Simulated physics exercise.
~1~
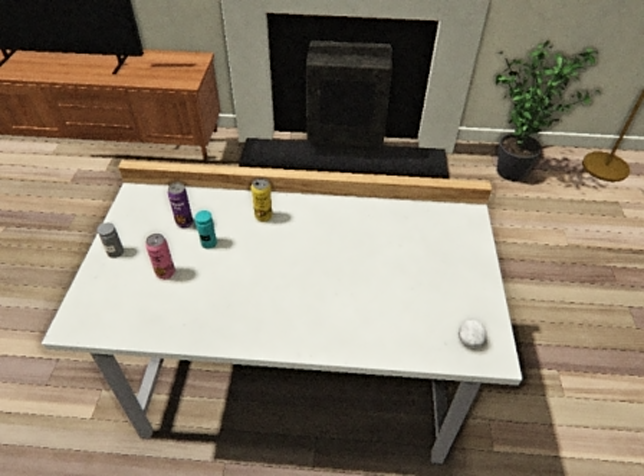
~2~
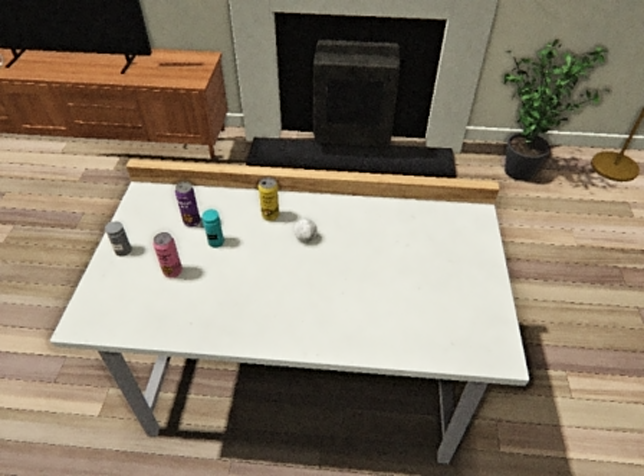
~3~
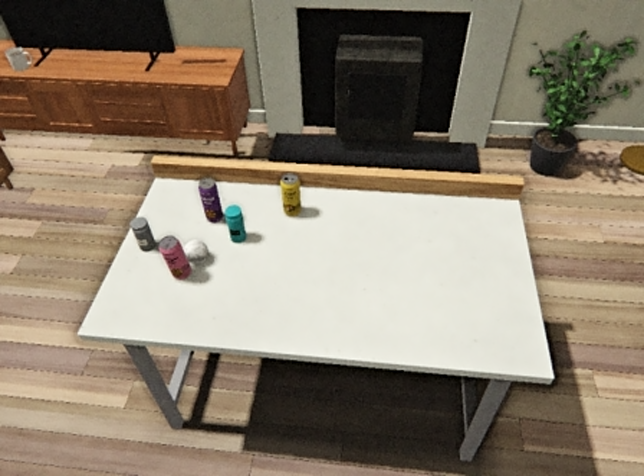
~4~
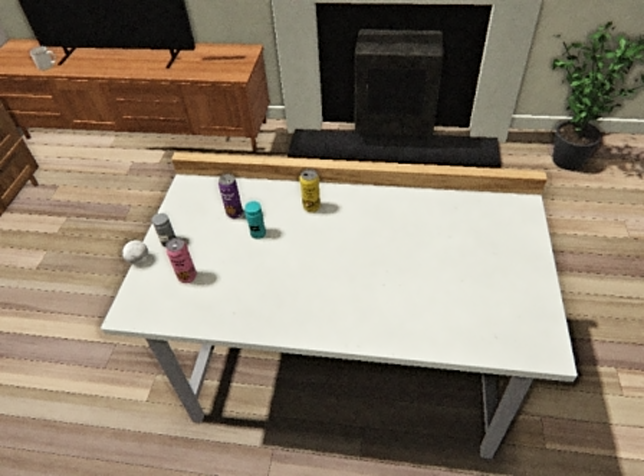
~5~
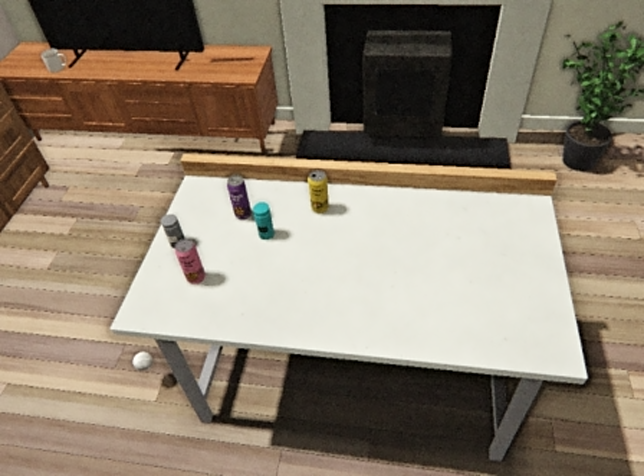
To begin with, a white ball sits near the front right corner of a white table, with a pink can, a yellow can, a purple can, a turquoise shaker and a grey shaker standing toward the left. The ball rolls left and away toward the wooden rail along the far side, then turns back from it and travels left to the pink can. The pink can shifts slightly left but stays upright as the ball continues to the left edge. The ball drops off and ends on the floor, while the other four items remain standing in place.
